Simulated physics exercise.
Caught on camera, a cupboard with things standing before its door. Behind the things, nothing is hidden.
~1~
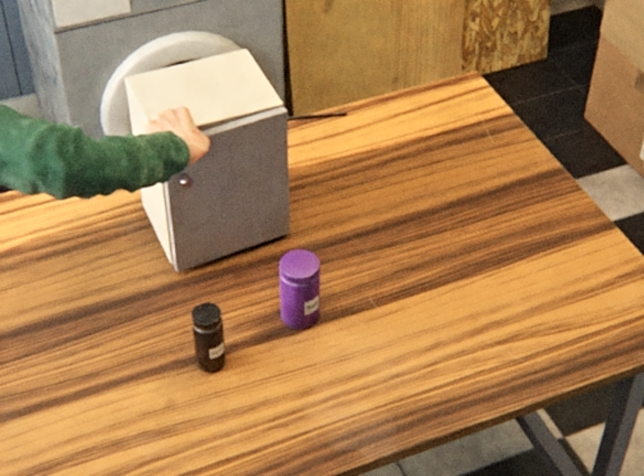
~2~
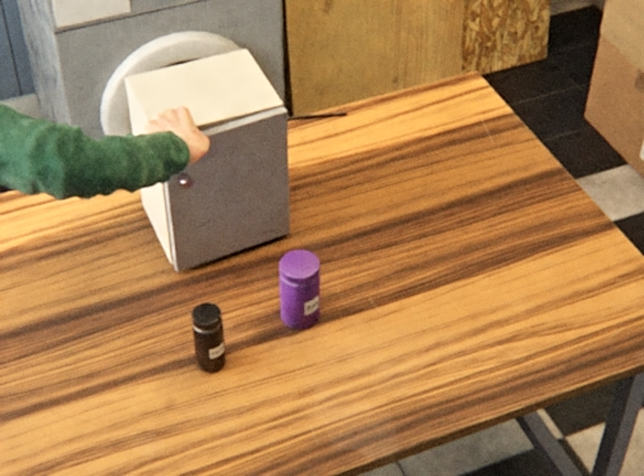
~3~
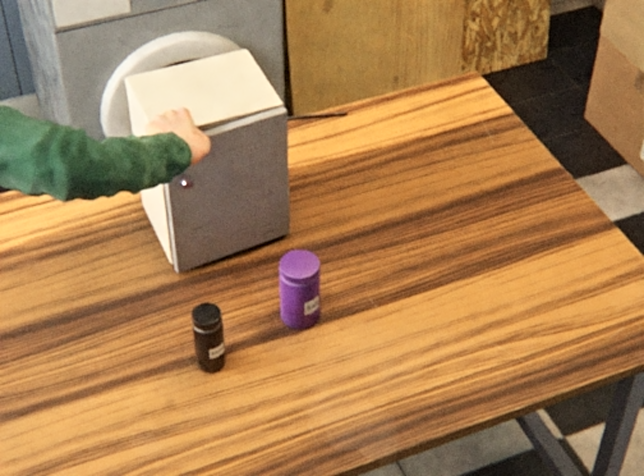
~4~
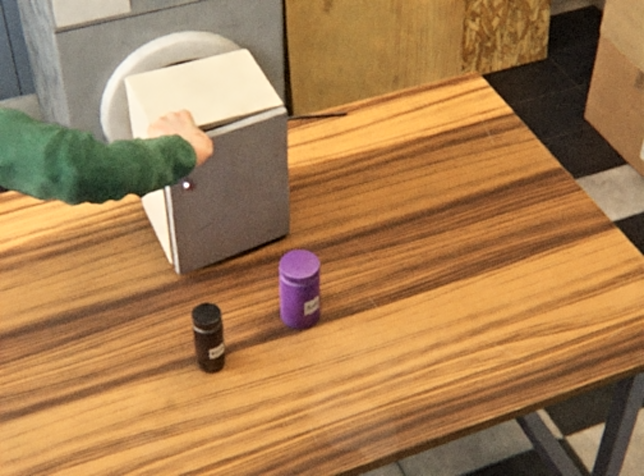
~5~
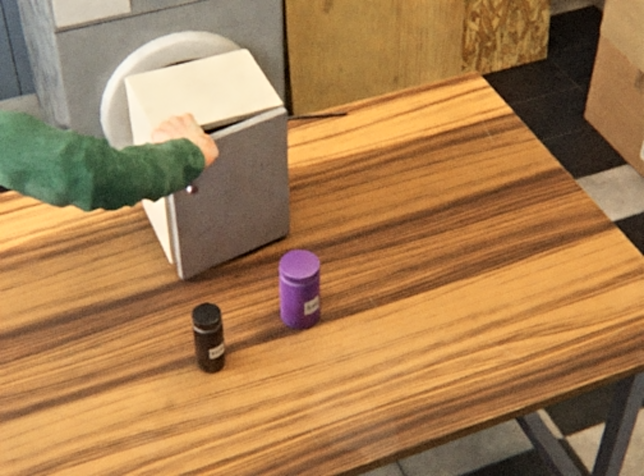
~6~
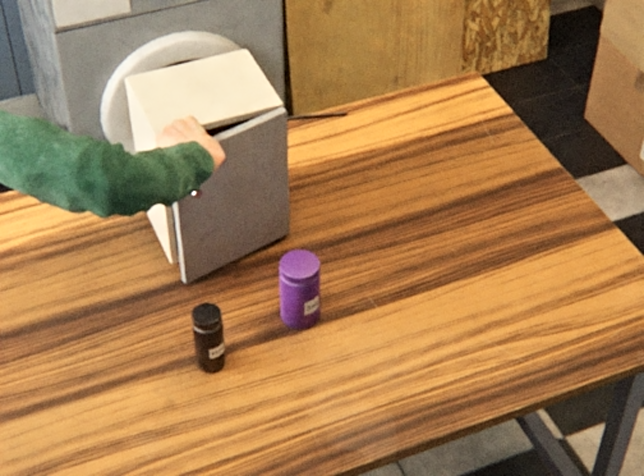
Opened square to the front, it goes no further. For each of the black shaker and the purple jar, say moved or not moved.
Answer - black shaker: Not moved; purple jar: Moved.
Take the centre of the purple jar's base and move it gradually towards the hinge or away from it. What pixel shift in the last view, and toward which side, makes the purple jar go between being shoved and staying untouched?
Shift: 24 px, direction down.
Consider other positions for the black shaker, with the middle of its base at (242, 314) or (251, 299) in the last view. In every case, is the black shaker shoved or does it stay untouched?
Result, first setting: It gets bumped; second setting: It gets bumped.
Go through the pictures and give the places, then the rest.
The first frame shows door 4° open; black shaker (209, 338); purple jar (300, 290); door (231, 195).
The second frame shows door 4° open; purple jar (300, 290); door (231, 195).
The third frame shows door 5° open; black shaker (209, 338); door (232, 196).
The fourth frame shows door 7° open; purple jar (300, 290); door (233, 197).
The fifth frame shows door 10° open; black shaker (209, 338); door (234, 199).
The sixth frame shows door 13° open; black shaker (209, 338); purple jar (300, 290); door (237, 201).
Then, 1.80 s after the last picture, door 71° open; black shaker at rest near (209, 338); purple jar moved a little near (316, 290).
At rest, the black shaker stays untouched, near (209, 338); the purple jar gets shoved, near (355, 283).
